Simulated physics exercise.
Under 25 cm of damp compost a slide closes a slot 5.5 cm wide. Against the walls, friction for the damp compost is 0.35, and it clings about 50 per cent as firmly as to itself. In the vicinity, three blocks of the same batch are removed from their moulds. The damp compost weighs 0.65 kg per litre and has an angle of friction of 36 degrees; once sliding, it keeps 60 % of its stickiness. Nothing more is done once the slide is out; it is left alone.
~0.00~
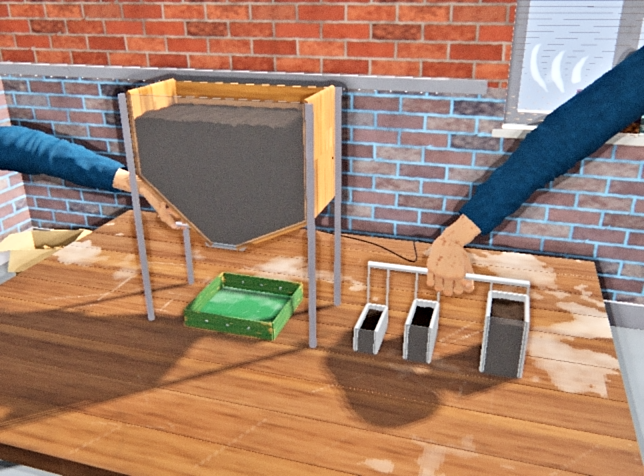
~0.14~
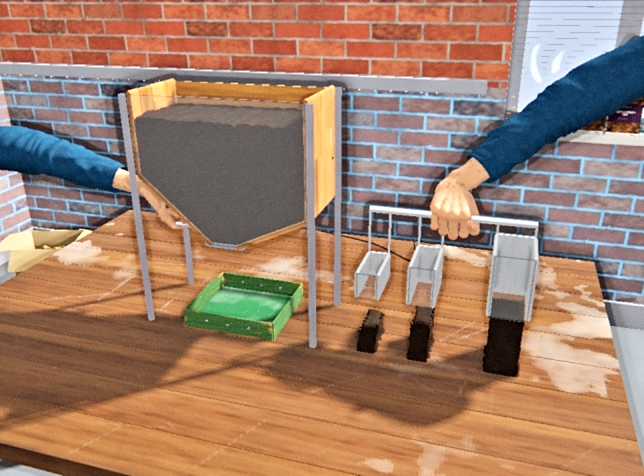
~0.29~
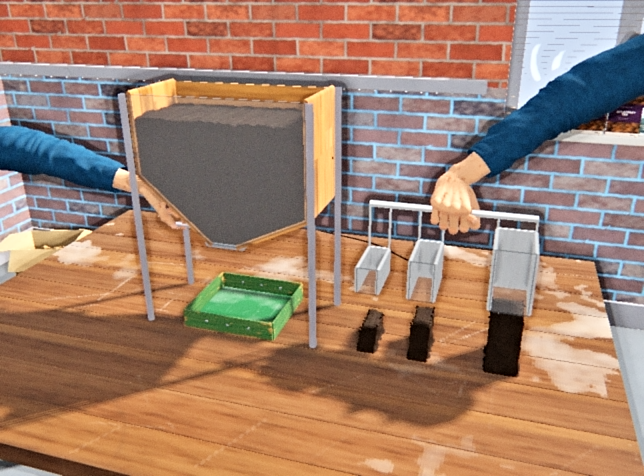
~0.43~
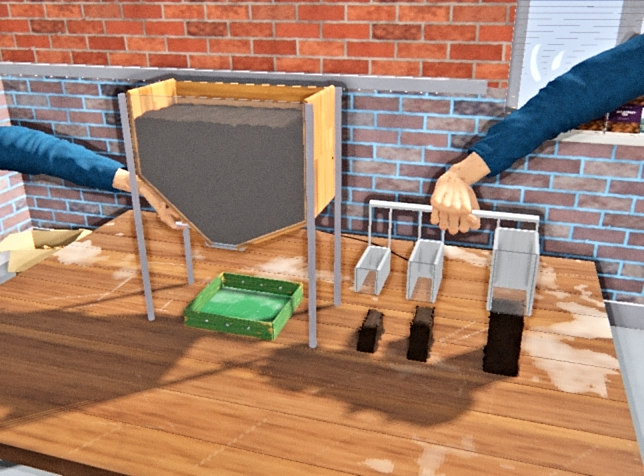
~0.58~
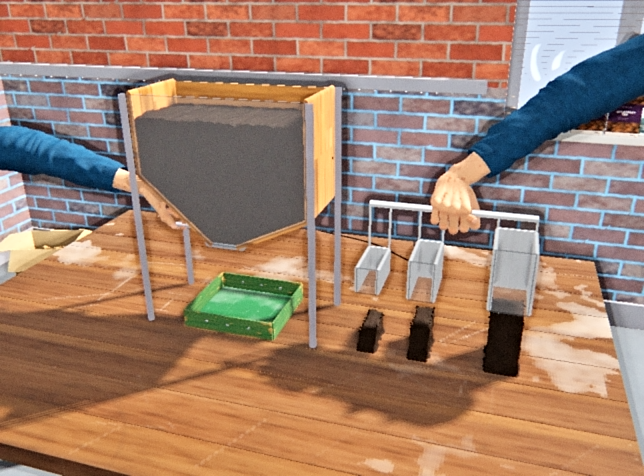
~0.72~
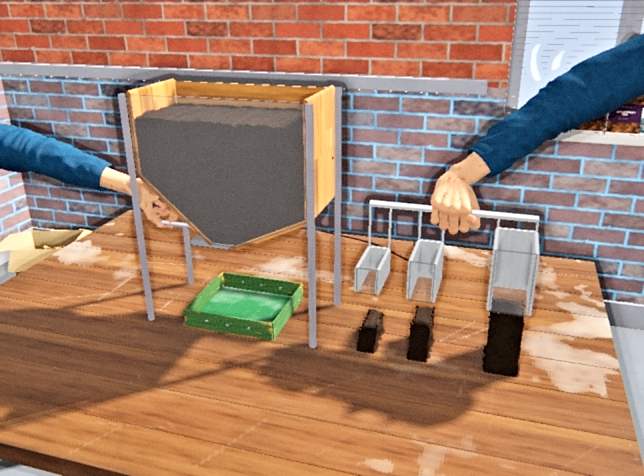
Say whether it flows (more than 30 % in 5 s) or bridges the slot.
Left alone, it blocks.
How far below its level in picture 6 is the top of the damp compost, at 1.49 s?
Around 0.0 centimetres, give or take.
After 1.07 s, 0 % has run out.
After 1.49 s, 0 % has run out.
After 1.90 s, 0 % has run out.
After 2.32 s, 0 % has run out.
After 5.62 s, 0 % has run out.
